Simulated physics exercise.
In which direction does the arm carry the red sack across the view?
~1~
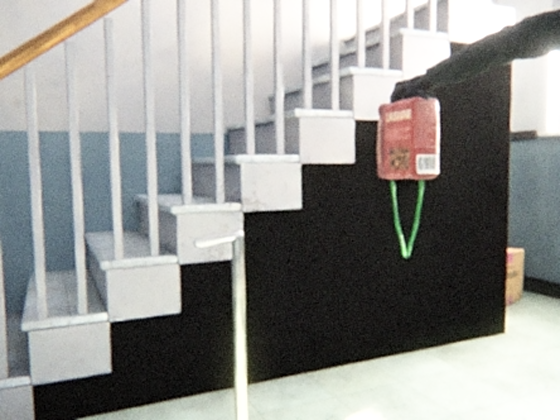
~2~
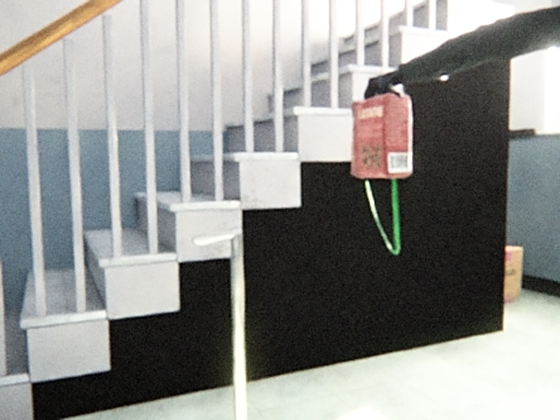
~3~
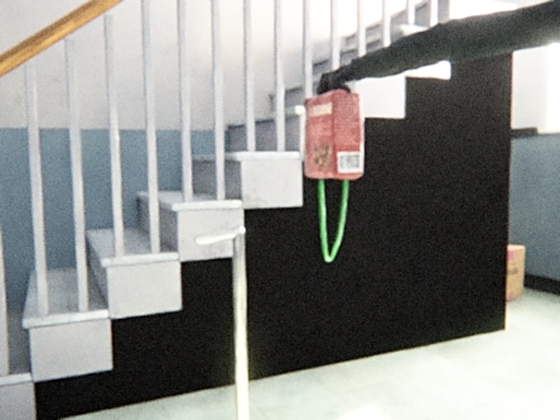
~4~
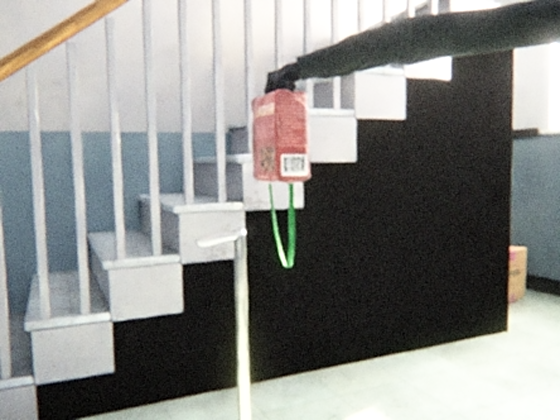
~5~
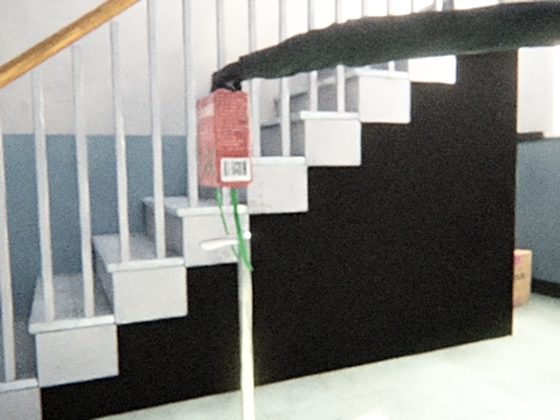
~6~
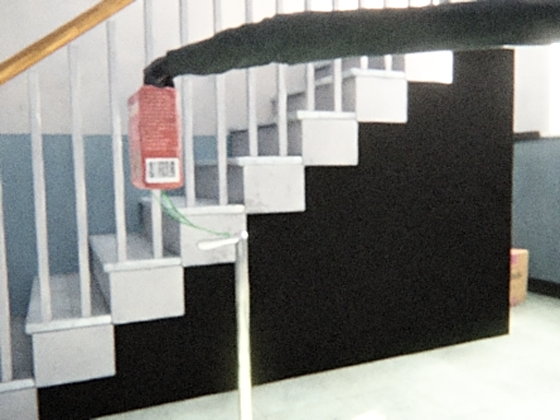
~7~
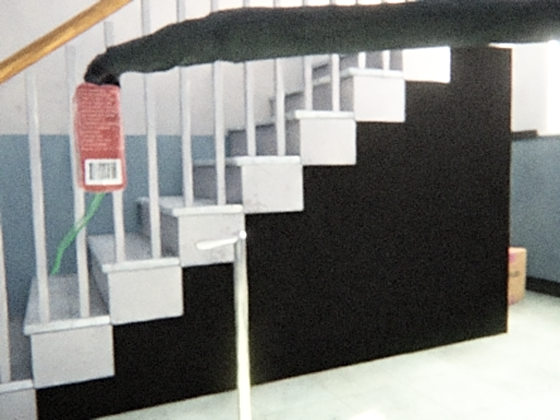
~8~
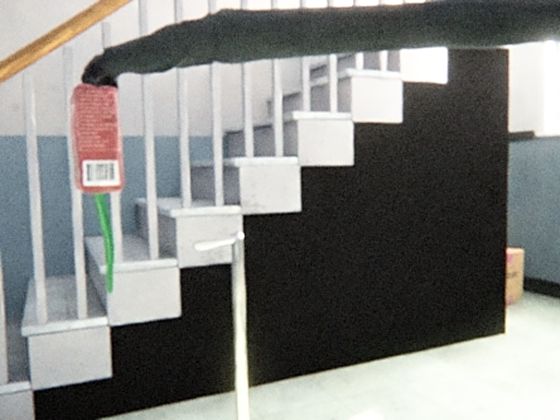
The arm carries the red sack to the left, past the post and towards the lower part of the staircase.
